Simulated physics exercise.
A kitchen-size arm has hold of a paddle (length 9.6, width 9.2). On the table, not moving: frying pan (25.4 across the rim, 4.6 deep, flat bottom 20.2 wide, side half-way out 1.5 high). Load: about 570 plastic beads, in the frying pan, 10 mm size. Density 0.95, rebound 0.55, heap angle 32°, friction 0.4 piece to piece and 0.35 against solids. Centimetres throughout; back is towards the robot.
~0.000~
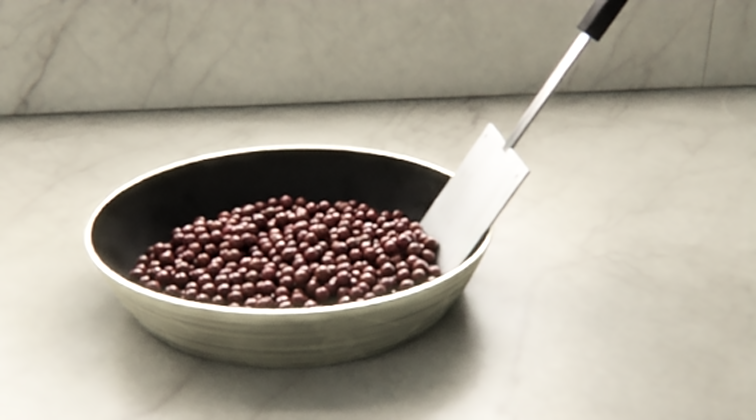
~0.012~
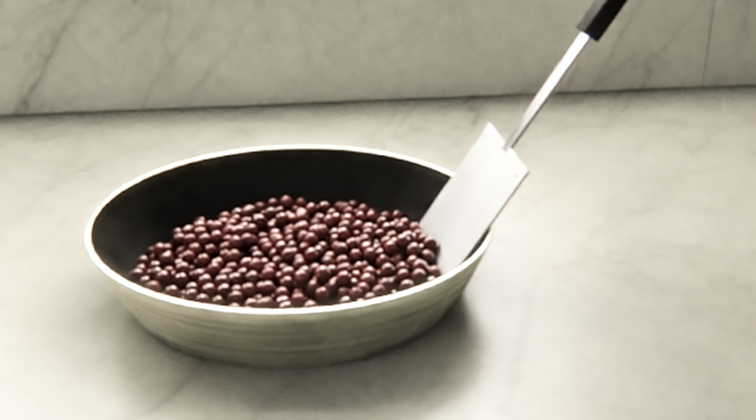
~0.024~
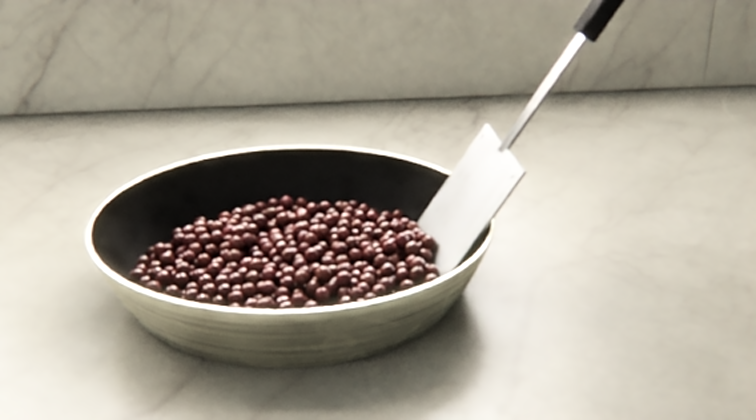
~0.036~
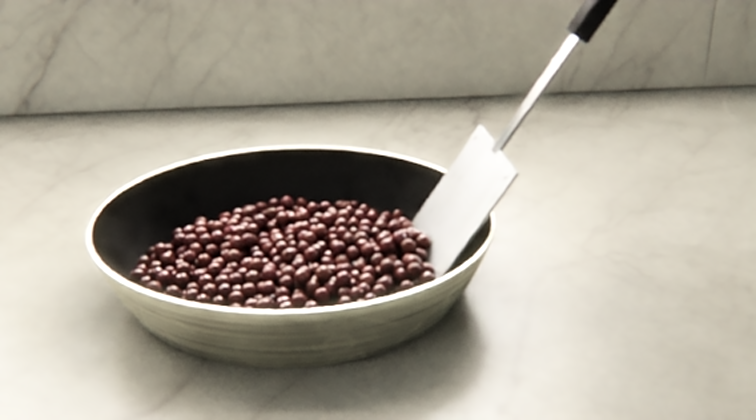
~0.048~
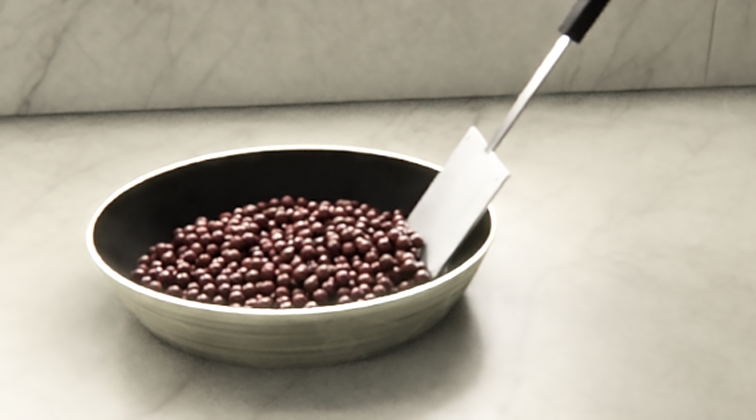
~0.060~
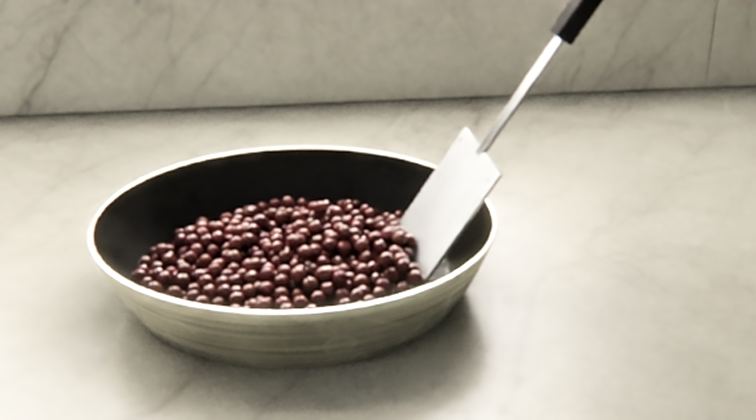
On a pale marble counter, a metal paddle with a black handle slowly pushing dark red beads leftward in a frying pan.
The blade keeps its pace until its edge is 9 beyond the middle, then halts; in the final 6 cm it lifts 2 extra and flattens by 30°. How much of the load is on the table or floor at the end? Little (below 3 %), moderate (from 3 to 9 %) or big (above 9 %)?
A little share, below 3 %, ends on the table or floor.
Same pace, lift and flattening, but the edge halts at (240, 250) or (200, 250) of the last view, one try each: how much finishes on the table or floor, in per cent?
About 0 and 0 per cent.
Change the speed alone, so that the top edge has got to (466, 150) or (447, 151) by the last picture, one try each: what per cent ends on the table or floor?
About 5 and 10 per cent.
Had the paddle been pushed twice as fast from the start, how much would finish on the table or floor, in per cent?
In that case some 10 per cent.
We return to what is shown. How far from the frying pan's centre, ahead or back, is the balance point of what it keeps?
Some 5.0 cm ahead.
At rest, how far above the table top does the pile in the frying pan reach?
Some 6.0 cm.
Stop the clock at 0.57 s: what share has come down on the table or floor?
Roughly 0 per cent.
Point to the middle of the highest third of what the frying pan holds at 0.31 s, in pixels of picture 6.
At about (183, 245).
By 0.19 s, sloping 57°, highest piece 4 above the table; 571 in the frying pan.
By 0.31 s, sloping 47°, highest piece 5 above the table; 571 in the frying pan.
By 0.57 s, sloping 27°, highest piece 6 above the table; 569 in the frying pan, 2 on the table or floor.
By 1.62 s, sloping 27°, highest piece 6 above the table; 568 in the frying pan, 3 on the table or floor.
Final count, 568 in the frying pan, 3 on the table or floor. That is 1 % on the table or floor.
